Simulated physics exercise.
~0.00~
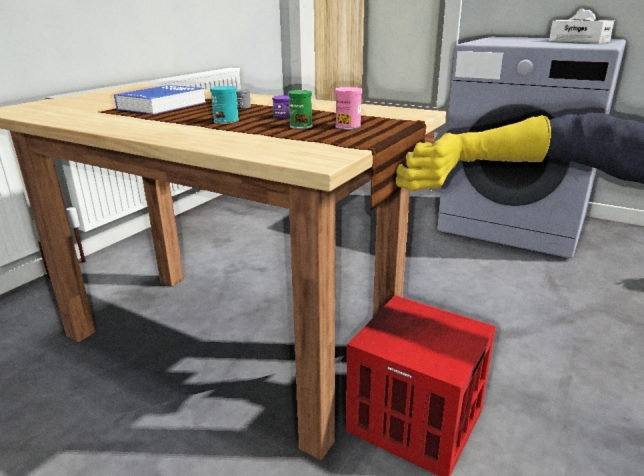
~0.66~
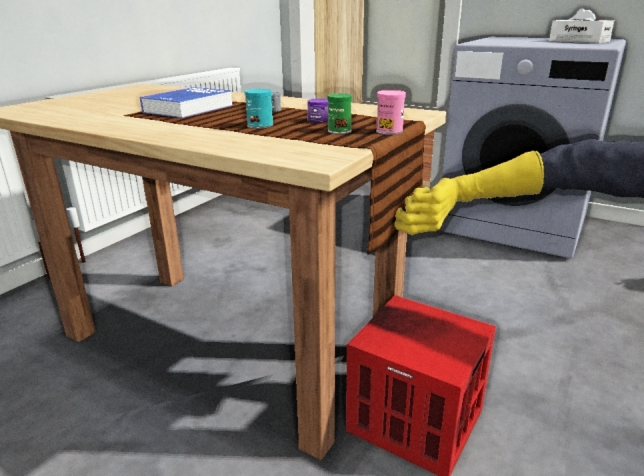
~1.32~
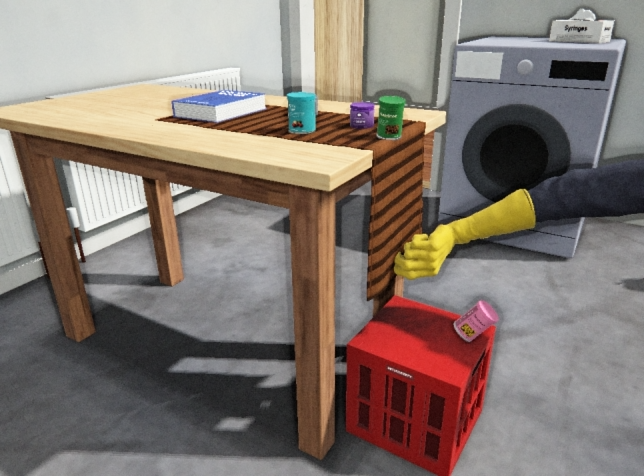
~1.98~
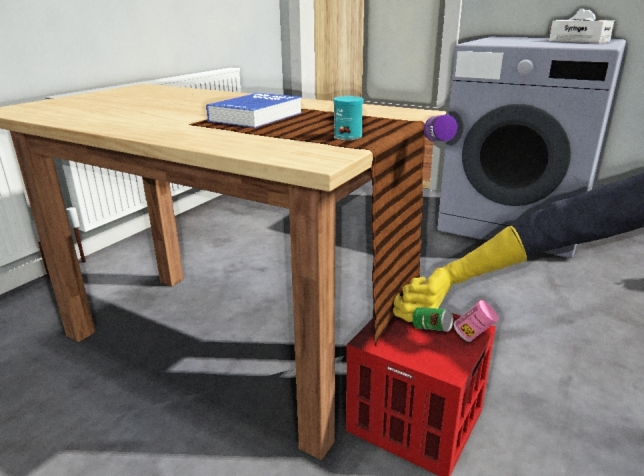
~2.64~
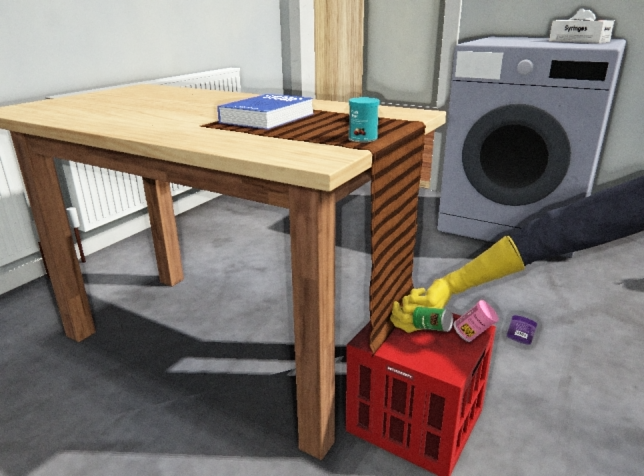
We see a yellow-gloved hand slowly pull a brown striped scarf down off a table's edge; the pink, green and purple containers drop in turn, the pink and green landing on a red crate and the purple on the floor, while the turquoise one and a book remain on the table.
